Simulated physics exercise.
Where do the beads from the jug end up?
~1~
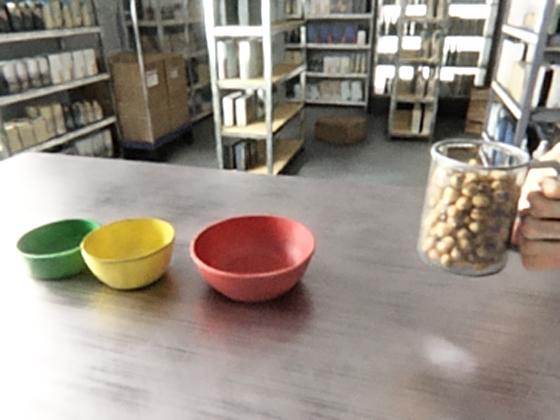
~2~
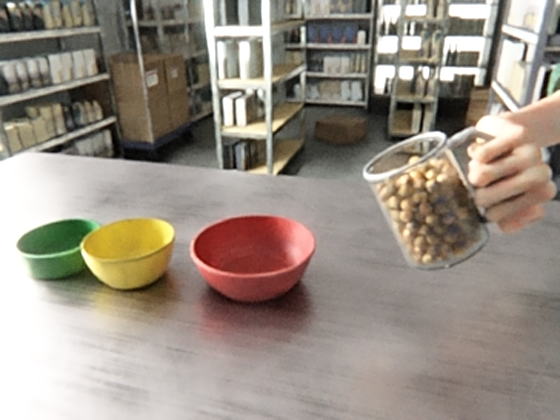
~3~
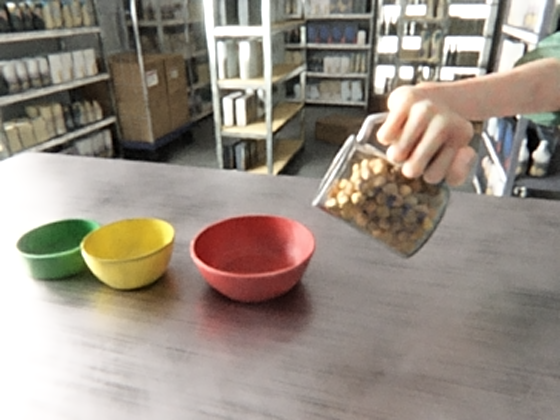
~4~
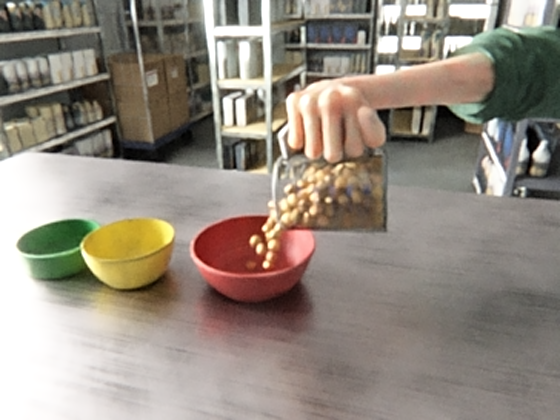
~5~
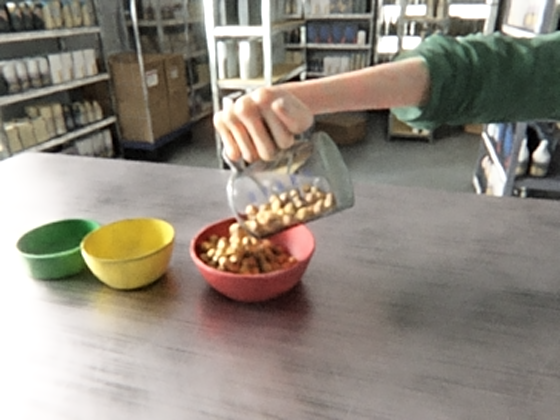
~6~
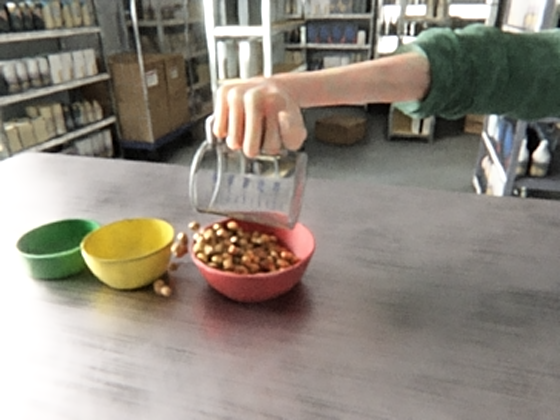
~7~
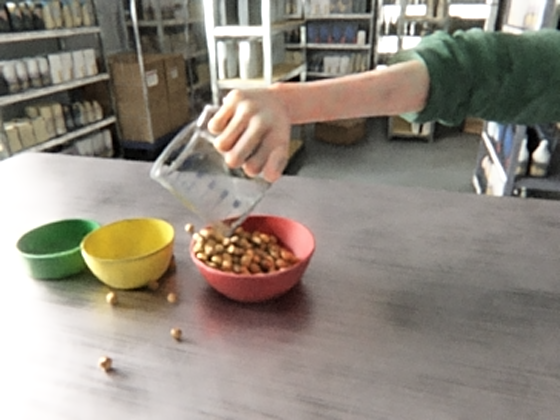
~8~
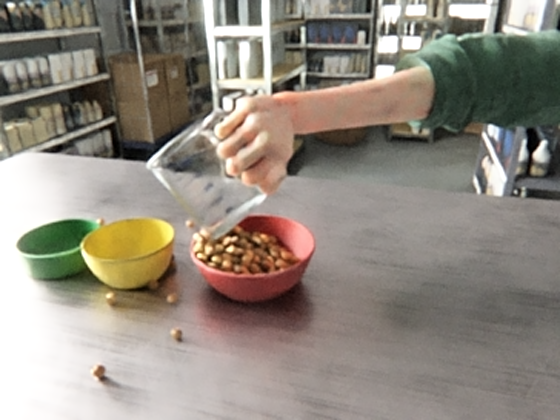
Nearly all of them end up in the red bowl, with only a few scattered on the table. The green dish and the yellow bowl get hardly any, and the jug is left empty.
